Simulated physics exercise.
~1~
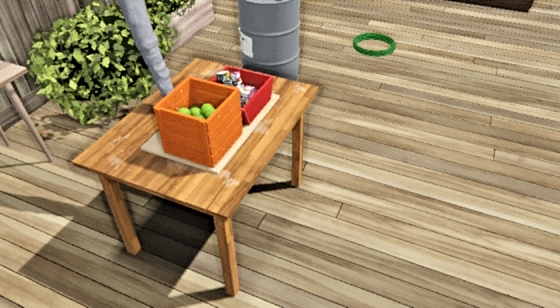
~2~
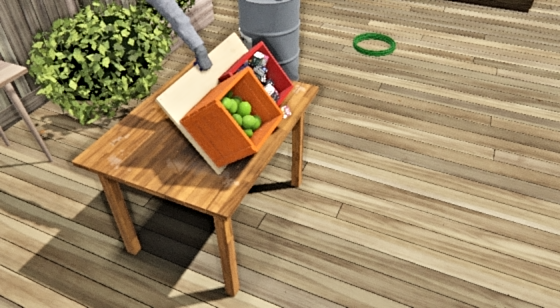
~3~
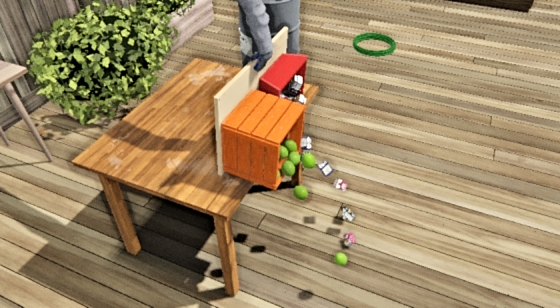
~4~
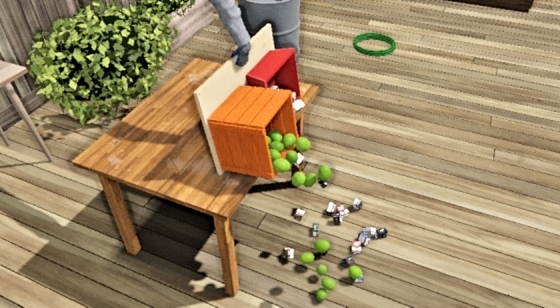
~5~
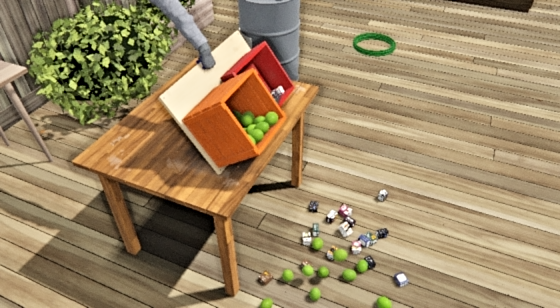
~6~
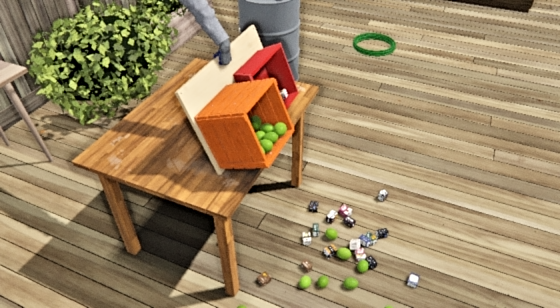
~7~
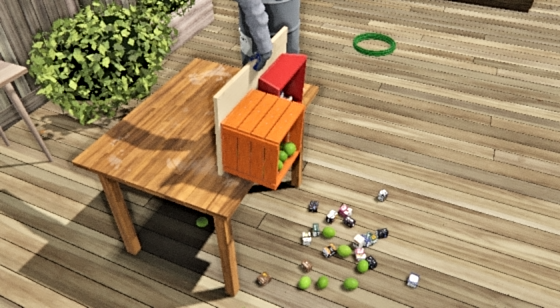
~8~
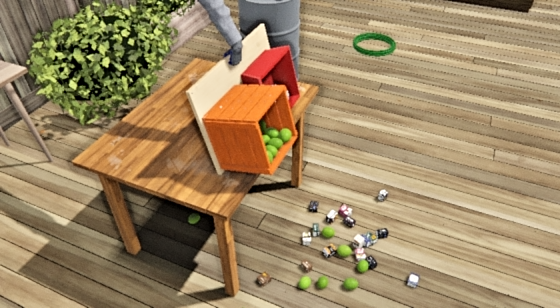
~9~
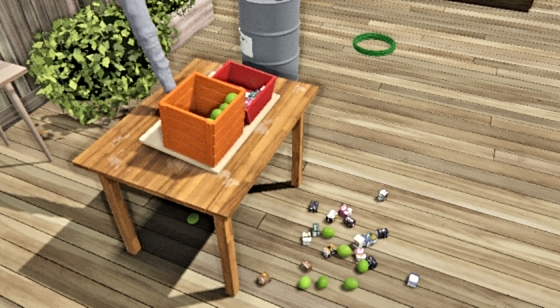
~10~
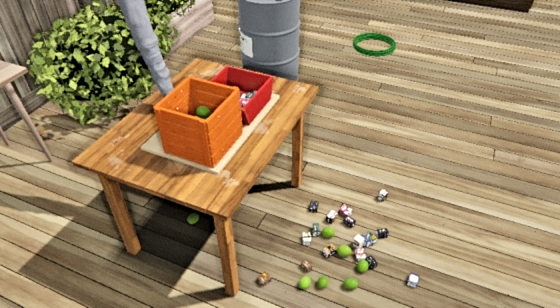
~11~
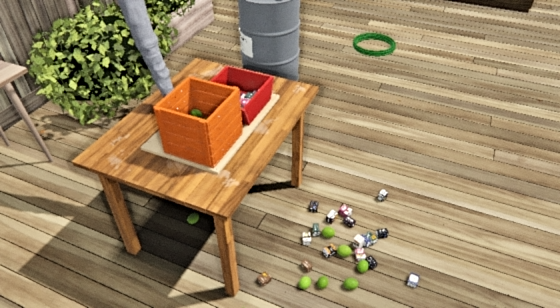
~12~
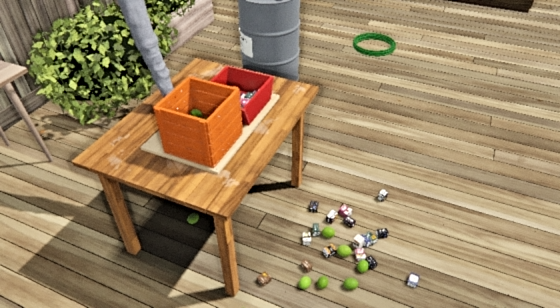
The clip shows a gray arm tilting a board with an orange tray of limes and a red tray of small cartons on a wooden table, spilling many onto the deck, partly lowering and raising it again, then laying it flat with some limes and cartons still inside.
